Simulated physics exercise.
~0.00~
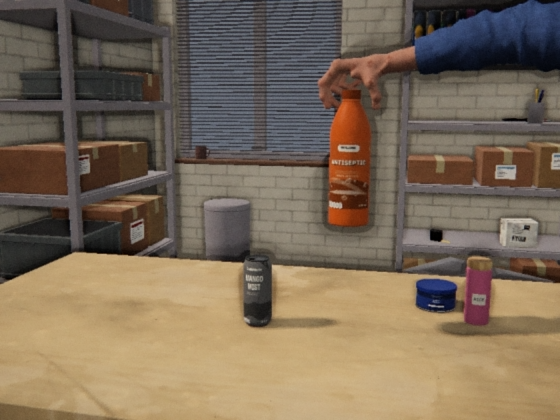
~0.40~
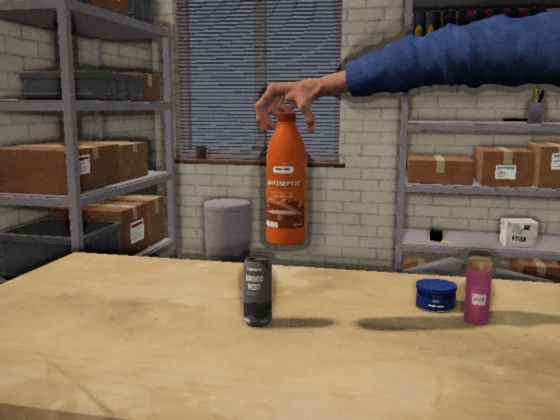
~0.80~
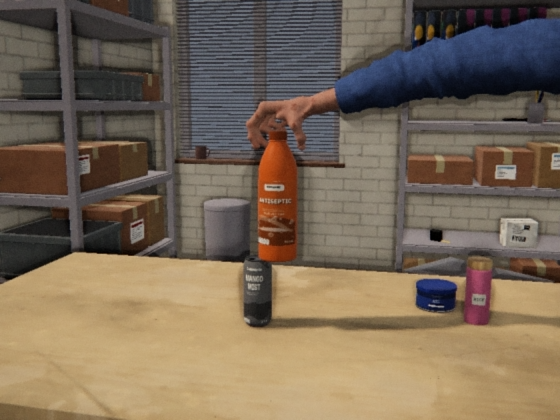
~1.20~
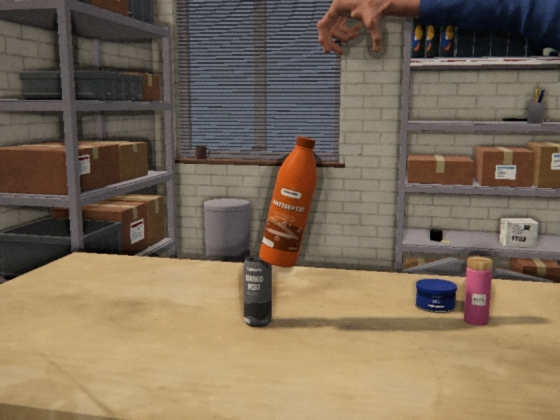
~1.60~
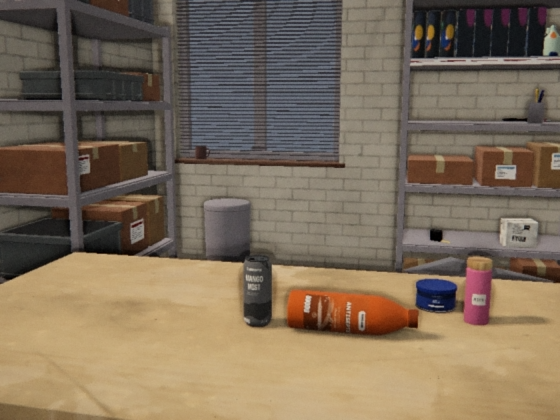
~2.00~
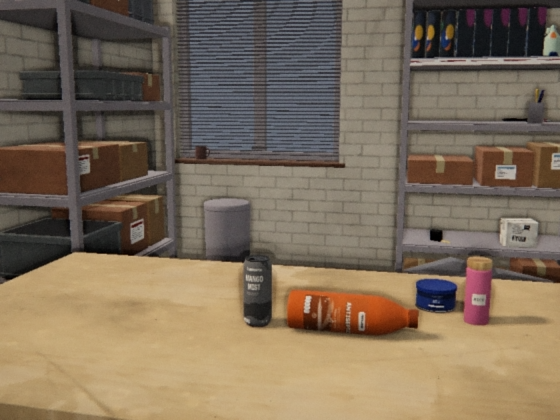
An orange bottle, released by a hand above a grey can, tips and falls onto its side.
